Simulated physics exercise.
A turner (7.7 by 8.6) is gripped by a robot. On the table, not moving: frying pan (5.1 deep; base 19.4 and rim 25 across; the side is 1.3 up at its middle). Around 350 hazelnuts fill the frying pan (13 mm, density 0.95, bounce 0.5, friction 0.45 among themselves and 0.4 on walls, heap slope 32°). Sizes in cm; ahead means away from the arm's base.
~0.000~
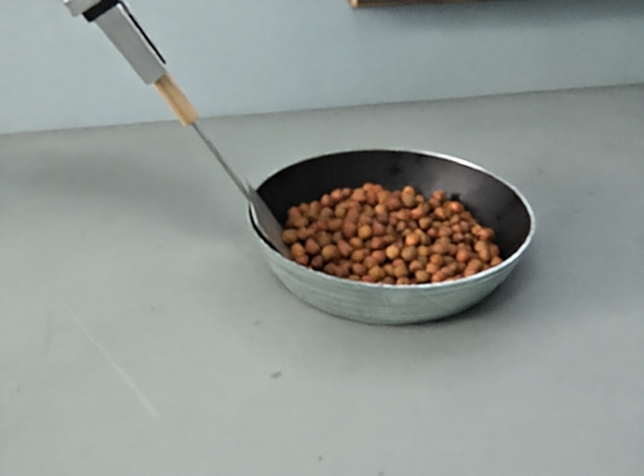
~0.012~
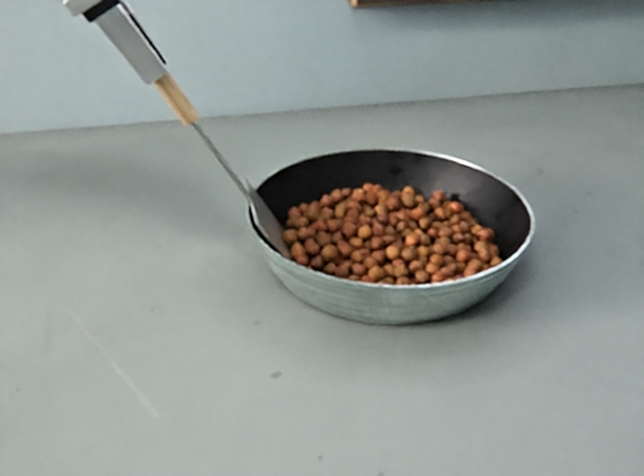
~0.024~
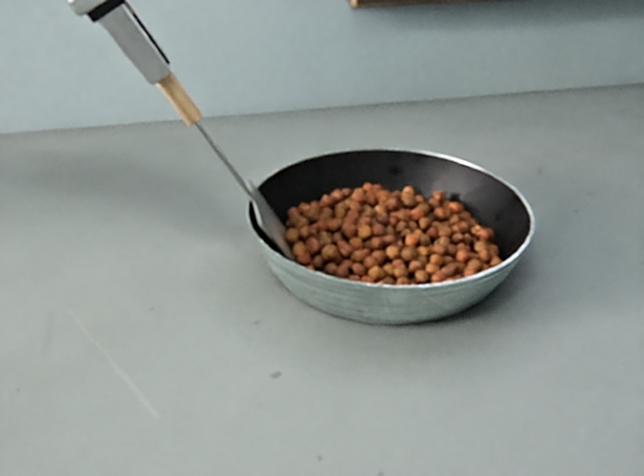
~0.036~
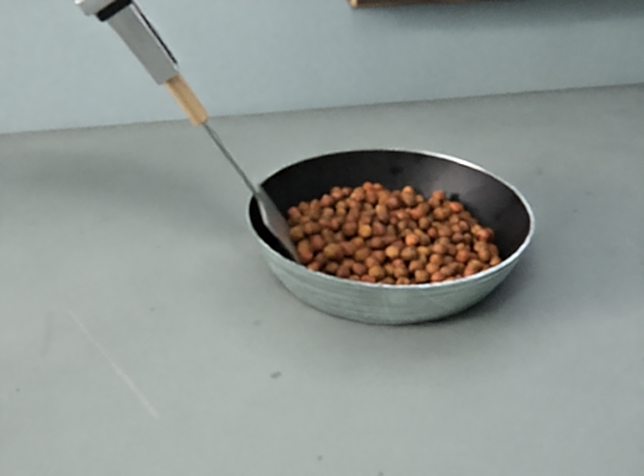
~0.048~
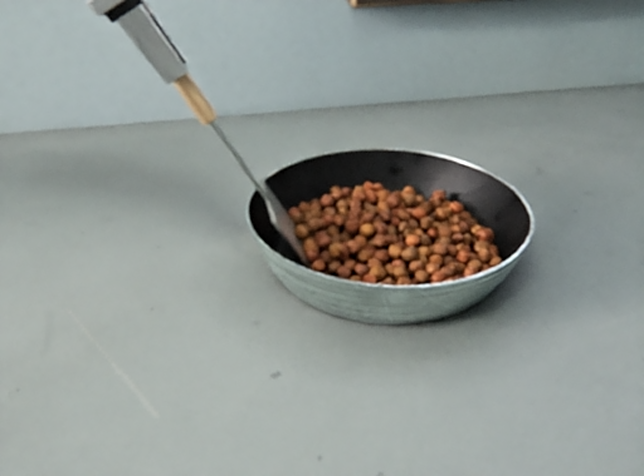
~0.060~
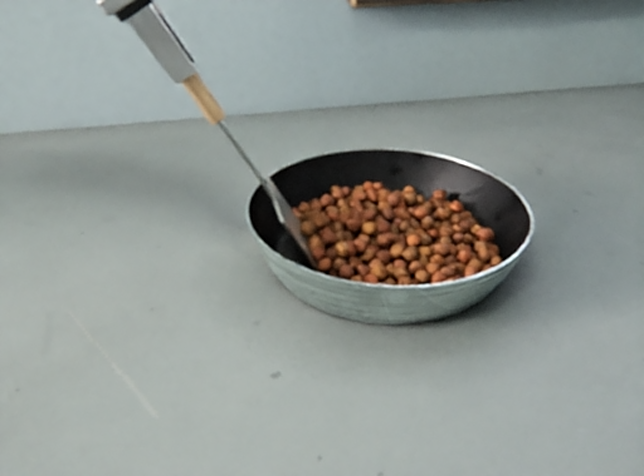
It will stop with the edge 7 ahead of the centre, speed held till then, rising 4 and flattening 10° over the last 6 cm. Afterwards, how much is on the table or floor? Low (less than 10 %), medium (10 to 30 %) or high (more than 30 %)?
Answer: Low; less than 10 % of the hazelnuts finish on the table or floor.
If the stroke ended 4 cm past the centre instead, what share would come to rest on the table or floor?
It would be near 0 per cent.
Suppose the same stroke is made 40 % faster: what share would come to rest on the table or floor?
It would be near 10 per cent.
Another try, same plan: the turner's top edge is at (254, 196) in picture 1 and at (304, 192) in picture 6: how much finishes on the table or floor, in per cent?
Some 20 per cent.
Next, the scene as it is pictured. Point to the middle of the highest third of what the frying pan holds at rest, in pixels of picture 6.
At about (474, 216).
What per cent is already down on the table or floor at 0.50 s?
Some 0 per cent.
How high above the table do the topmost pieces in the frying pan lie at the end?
Roughly 6.0 cm.
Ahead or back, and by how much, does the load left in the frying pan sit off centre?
Some 4.0 cm ahead.
After 0.15 s, sloping 61°, highest piece 6 above the table; 350 in the frying pan.
After 0.25 s, sloping 57°, highest piece 6 above the table; 350 in the frying pan.
After 0.50 s, sloping 51°, highest piece 6 above the table; 340 in the frying pan, 7 on the table or floor, 3 on the blade or in flight.
After 1.55 s, sloping 51°, highest piece 6 above the table; 339 in the frying pan, 11 on the table or floor.
At rest, 339 in the frying pan, 11 on the table or floor. That is 3 % on the table or floor.
